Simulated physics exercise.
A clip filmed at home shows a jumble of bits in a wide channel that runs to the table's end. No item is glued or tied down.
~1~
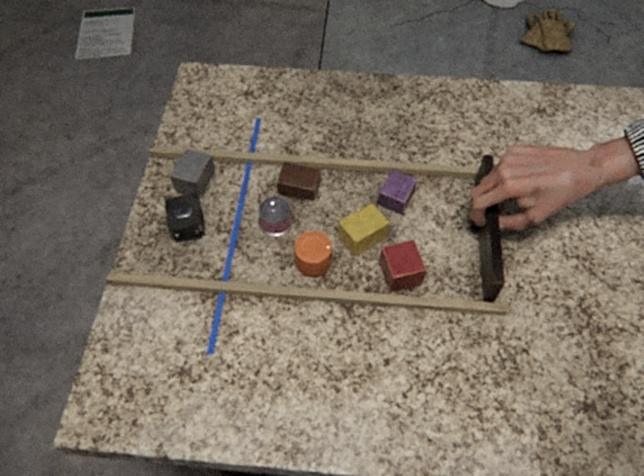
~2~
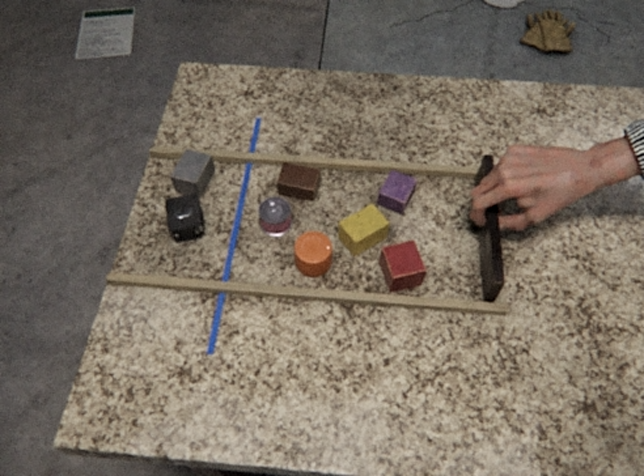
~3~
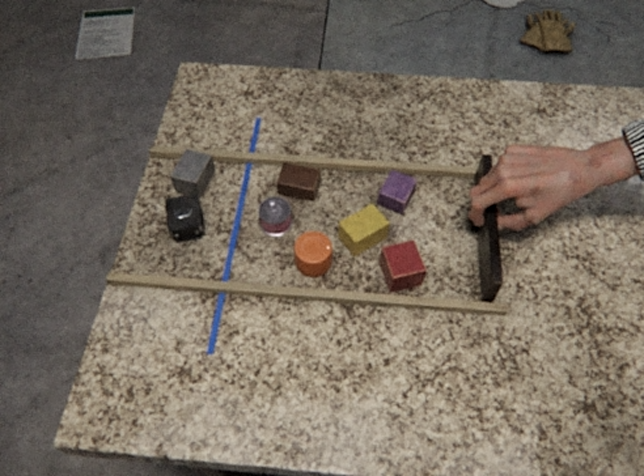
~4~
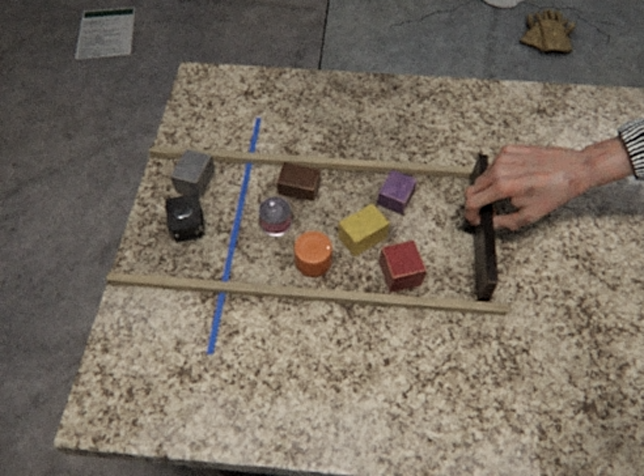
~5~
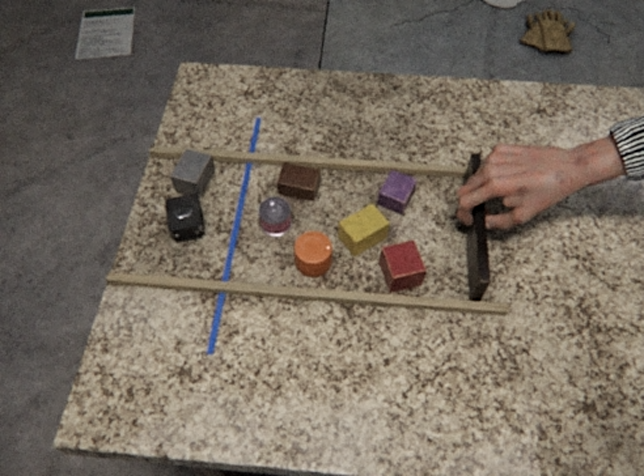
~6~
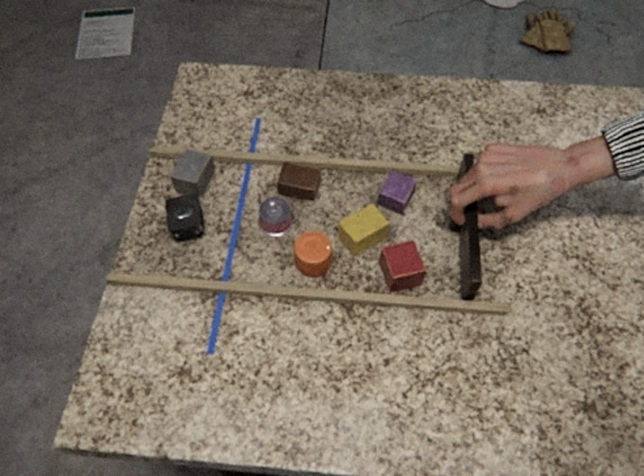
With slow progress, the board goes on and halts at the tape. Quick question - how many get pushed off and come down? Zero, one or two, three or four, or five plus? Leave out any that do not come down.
Zero, I'd say.
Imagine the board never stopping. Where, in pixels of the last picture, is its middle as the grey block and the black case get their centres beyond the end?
First one: Around (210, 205). Other one: Around (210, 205).
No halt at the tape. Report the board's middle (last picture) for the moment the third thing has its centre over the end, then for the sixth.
It sits around (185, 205) and after that around (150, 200).
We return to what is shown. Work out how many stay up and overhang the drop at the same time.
As for overhanging, the count is 0.
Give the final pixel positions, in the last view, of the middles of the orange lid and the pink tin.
Looks like one lands around (178, 244), and the other around (181, 210).
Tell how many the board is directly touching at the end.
Result: 3 in all.
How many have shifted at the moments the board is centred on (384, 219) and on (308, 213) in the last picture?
By then 3, and later 6.
Early on, none off yet; grey block at rest near (193, 173); black case at rest near (186, 218); pink tin at rest near (275, 217).
Finally, the number that fall off is zero.
